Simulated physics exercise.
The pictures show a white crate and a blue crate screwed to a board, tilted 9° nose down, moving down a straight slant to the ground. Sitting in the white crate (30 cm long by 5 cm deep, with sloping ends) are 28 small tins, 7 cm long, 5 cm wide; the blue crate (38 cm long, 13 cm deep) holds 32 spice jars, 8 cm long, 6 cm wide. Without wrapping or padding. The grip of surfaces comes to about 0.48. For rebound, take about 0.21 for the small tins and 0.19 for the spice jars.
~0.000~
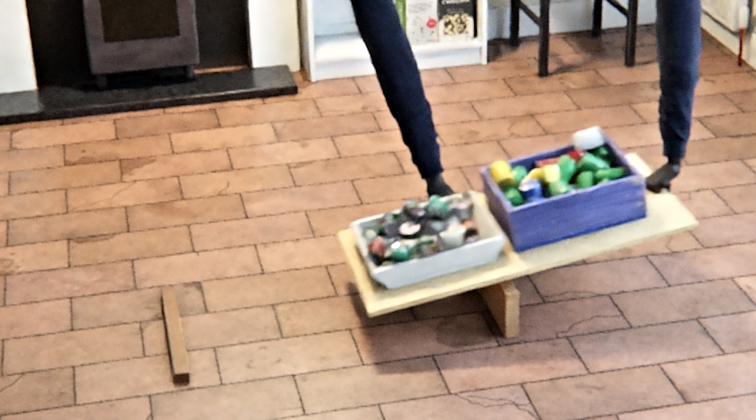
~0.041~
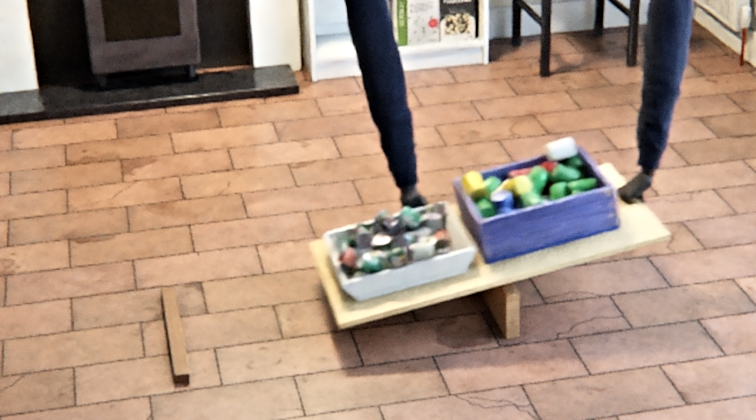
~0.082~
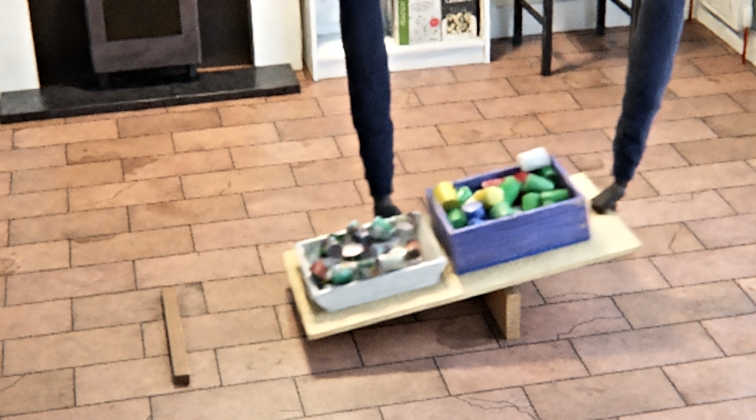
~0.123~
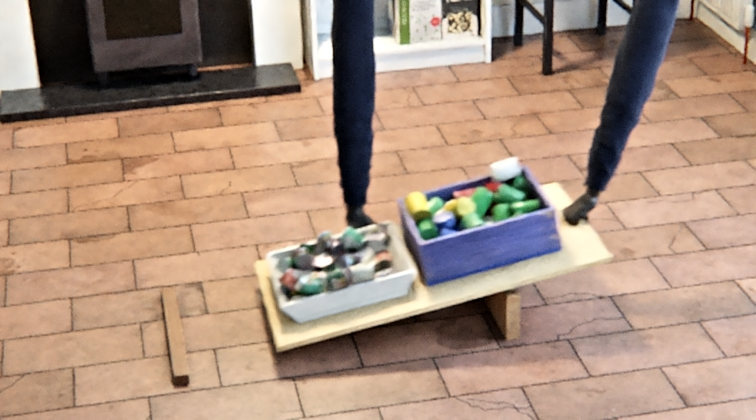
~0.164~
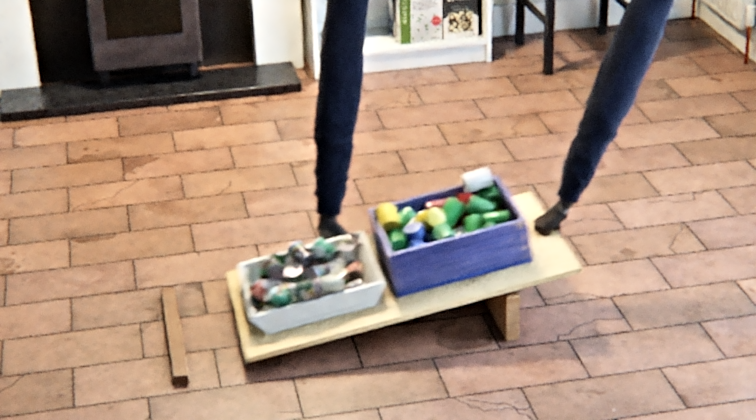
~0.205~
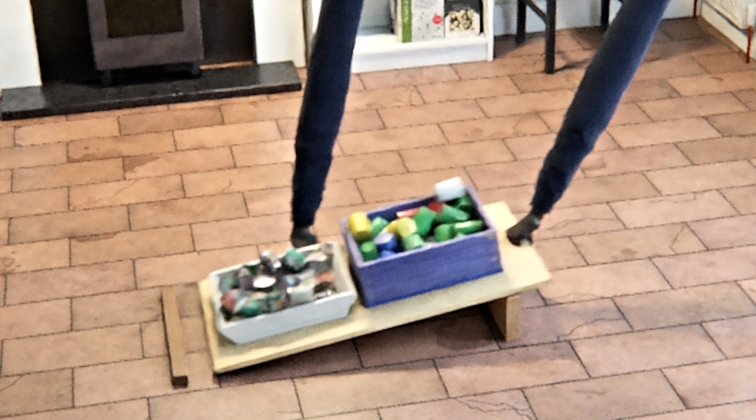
A tilted wooden board carrying two crates slides leftward and slightly down, its left end lower, guided by two dark-sleeved arms, while the view stays almost still. The white crate of small tins sits left of the blue crate of green, yellow and red containers, with a wooden block beneath the board and a strip lying at left. The setting is a terracotta-tiled room seen from above, with a stove and shelf behind.
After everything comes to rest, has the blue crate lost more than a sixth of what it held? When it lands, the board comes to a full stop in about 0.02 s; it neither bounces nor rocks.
No, less than a sixth.
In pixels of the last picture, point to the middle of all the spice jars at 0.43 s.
Near (374, 252).
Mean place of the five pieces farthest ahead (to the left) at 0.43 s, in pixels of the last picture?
I'd put their middle close to (155, 310).
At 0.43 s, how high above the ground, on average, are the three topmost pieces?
On average they sit about 28 cm high.
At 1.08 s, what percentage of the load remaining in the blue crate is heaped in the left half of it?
I'd say near 70 out of a hundred.
After 0.23 s, the board stops.
After 0.31 s, white crate 26 in, 2 out and blue crate 32 in, 0 out.
After 0.43 s, white crate 21 in, 7 out and blue crate 31 in, 1 out.
After 0.65 s, white crate 19 in, 9 out and blue crate 30 in, 2 out.
Outcome (at 1.08 s), white crate 19 in, 9 out and blue crate 30 in, 2 out. Asked share, 2 of 32, 6 per cent.
